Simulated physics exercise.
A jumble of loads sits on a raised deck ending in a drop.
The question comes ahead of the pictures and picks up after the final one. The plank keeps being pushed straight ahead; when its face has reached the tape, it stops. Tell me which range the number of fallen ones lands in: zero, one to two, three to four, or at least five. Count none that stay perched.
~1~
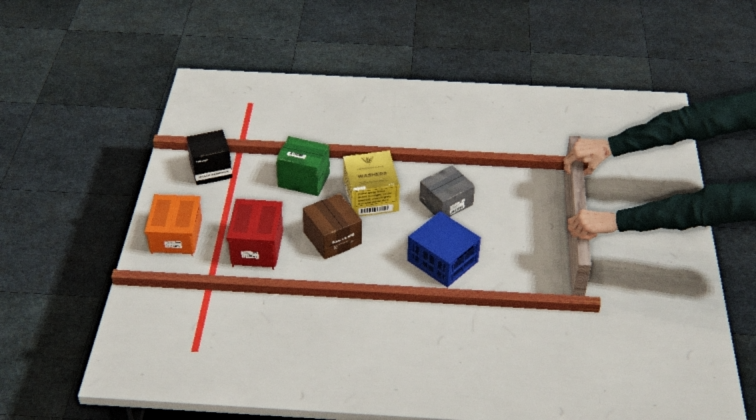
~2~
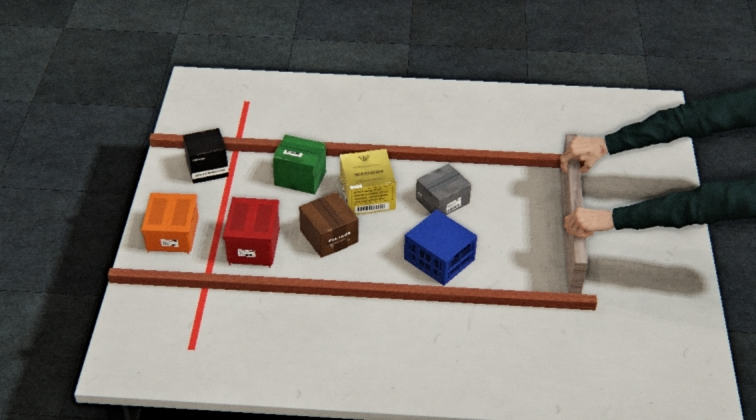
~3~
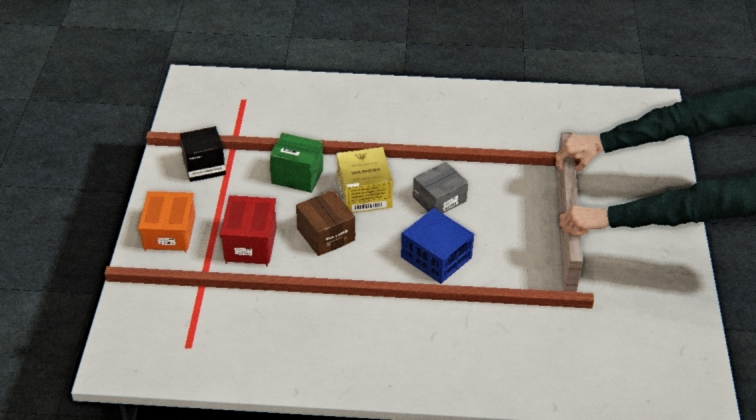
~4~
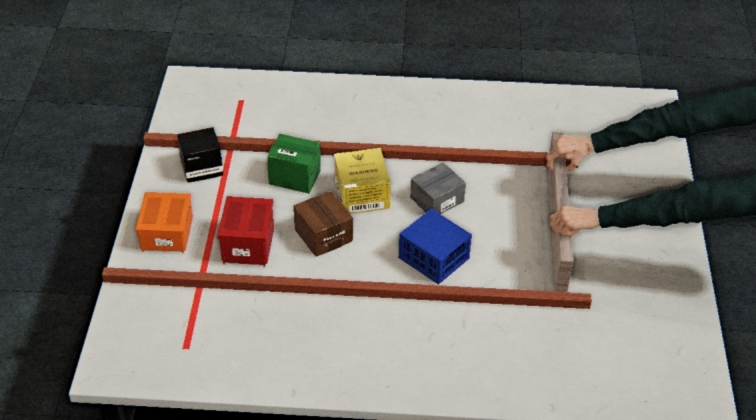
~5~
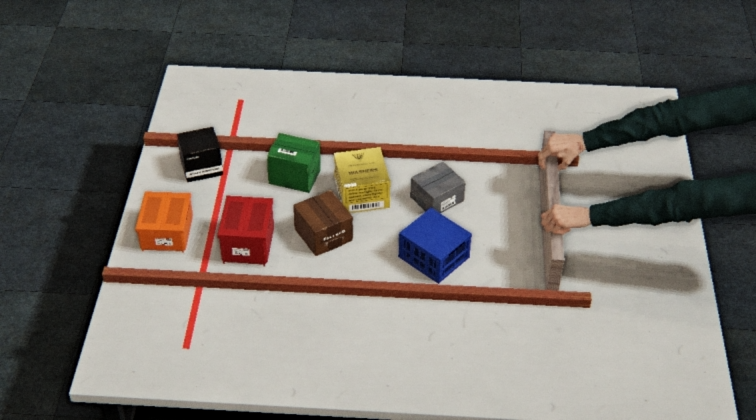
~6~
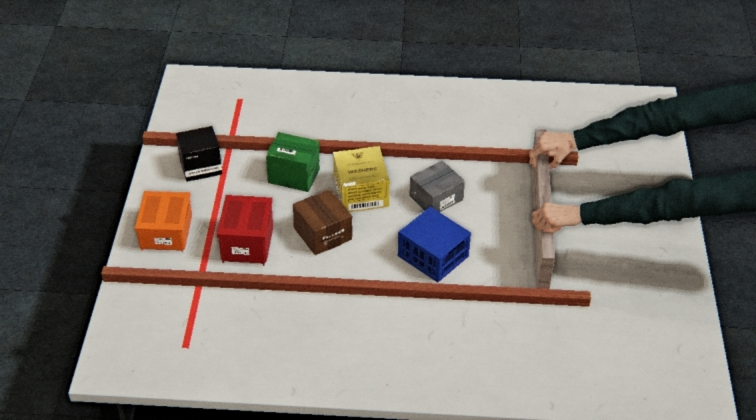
Three or four tumble down.
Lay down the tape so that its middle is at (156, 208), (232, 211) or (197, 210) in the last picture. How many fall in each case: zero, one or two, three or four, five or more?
Place one: 5 or more; place two: Three to four; place three: Three to four.
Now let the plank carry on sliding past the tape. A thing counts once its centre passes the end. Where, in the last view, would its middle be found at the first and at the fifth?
Its middle is near (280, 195) and then near (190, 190).
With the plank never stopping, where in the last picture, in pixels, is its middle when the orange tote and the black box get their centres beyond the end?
Middle approx. at (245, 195), then approx. at (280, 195).
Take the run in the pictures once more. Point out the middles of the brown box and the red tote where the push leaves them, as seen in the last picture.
Result: One at about (193, 192), the other at about (127, 226).
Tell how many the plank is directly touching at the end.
3 in contact.
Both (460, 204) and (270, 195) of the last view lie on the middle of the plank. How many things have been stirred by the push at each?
By the first moment it's 2, by the second it's 8.
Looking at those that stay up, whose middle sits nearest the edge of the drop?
Nearest at the end: The red tote.
Soon after, none off yet; orange tote at rest near (165, 221); black box at rest near (199, 154); red tote at rest near (246, 230).
Then, none off yet; orange tote moved a little near (157, 222); black box moved about its own width near (175, 150); red tote moved about its own width near (212, 228).
At rest, the number that fall off is three or four; fallen, green parcel, black box and orange tote.
